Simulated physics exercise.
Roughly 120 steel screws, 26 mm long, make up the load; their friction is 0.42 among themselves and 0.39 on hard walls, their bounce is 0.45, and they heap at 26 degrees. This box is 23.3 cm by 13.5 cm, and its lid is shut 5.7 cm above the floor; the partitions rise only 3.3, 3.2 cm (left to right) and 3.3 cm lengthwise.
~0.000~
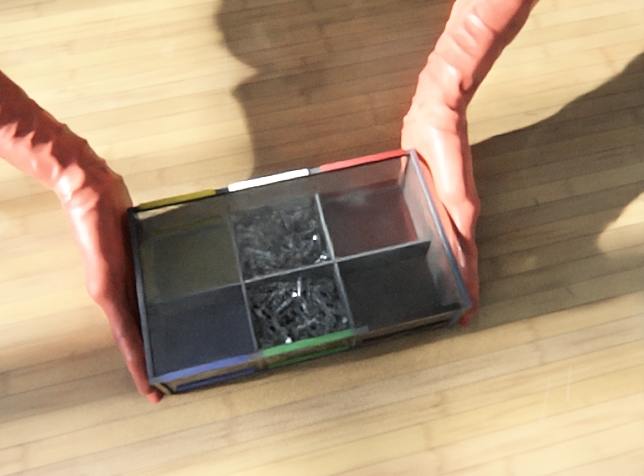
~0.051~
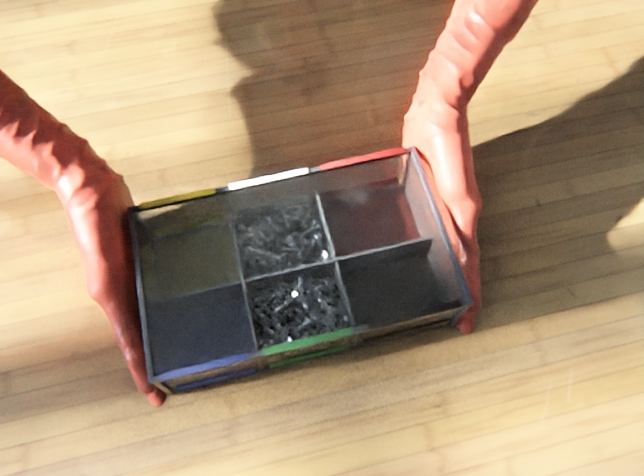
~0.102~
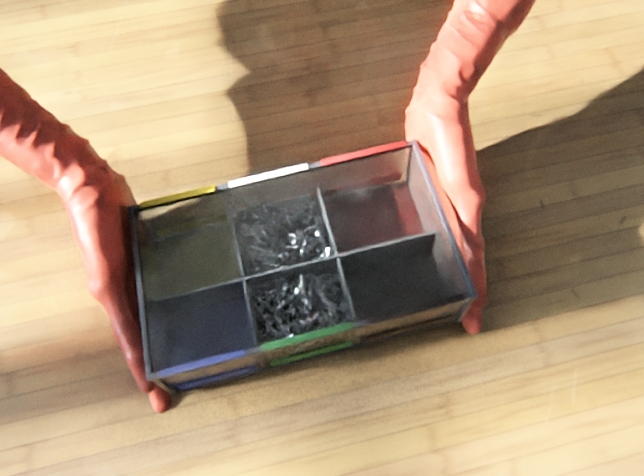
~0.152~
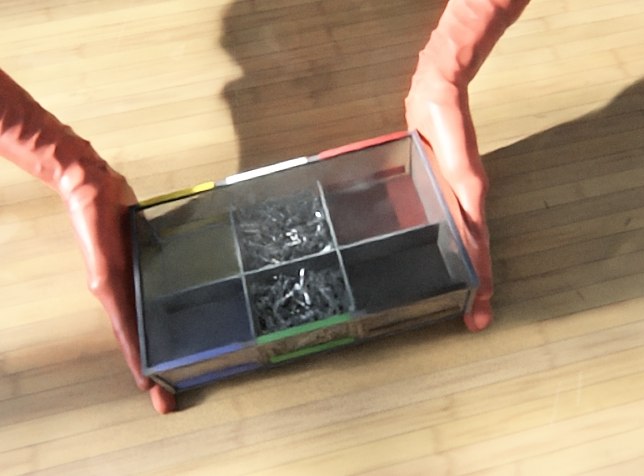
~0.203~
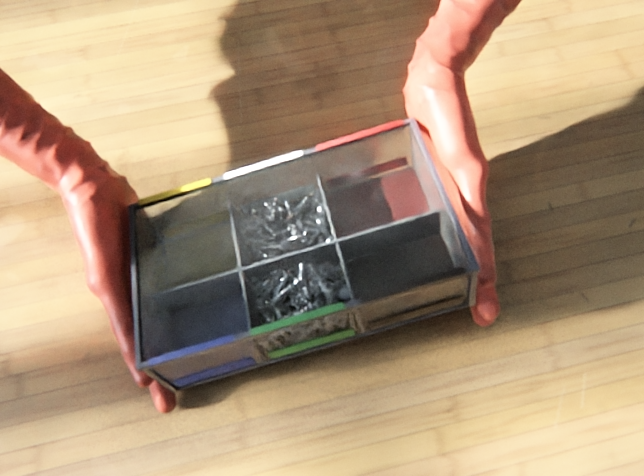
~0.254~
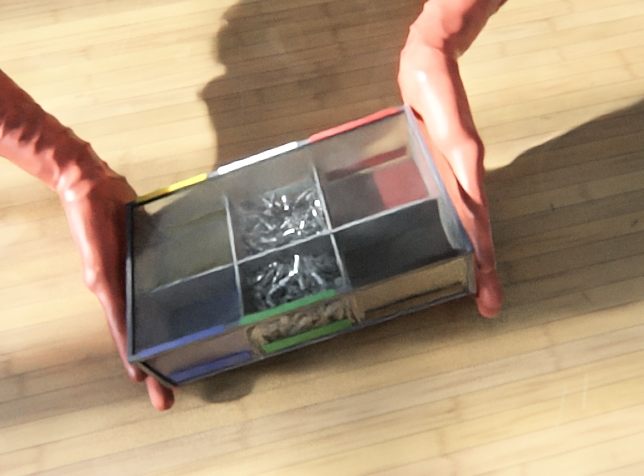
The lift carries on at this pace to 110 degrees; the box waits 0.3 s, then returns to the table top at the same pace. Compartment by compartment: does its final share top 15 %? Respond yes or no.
Red: No; blue: No; green: No; yellow: Yes; white: Yes; black: No.
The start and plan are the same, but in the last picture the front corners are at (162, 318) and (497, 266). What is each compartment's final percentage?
Red 60; blue 0; green 0; yellow 0; white 40; black 0.
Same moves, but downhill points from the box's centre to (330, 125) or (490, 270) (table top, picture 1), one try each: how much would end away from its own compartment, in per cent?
60 and 100 %.
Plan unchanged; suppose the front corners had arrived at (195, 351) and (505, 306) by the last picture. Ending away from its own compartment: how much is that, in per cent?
It would come to roughly 100 percent.
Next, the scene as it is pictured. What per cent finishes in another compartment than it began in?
That comes to close to 70 percent.
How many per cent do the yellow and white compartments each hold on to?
The yellow compartment ends with 75 per cent, the white one with 30 per cent.
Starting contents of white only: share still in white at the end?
Roughly 60 per cent.
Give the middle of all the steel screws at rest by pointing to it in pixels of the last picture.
In the last view, approximately (213, 251).
After 1.51 s, tilt 110 degrees; blue 5 %, green 10 %, yellow 55 %, white 35 %.
After 2.35 s, tilt 56 degrees; yellow 70 %, white 30 %.
After 3.19 s, tilt 0 degrees; yellow 70 %, white 30 %.
At rest (3.5 s), red 0 %, blue 0 %, green 0 %, yellow 75 %, white 30 %, black 0 %.
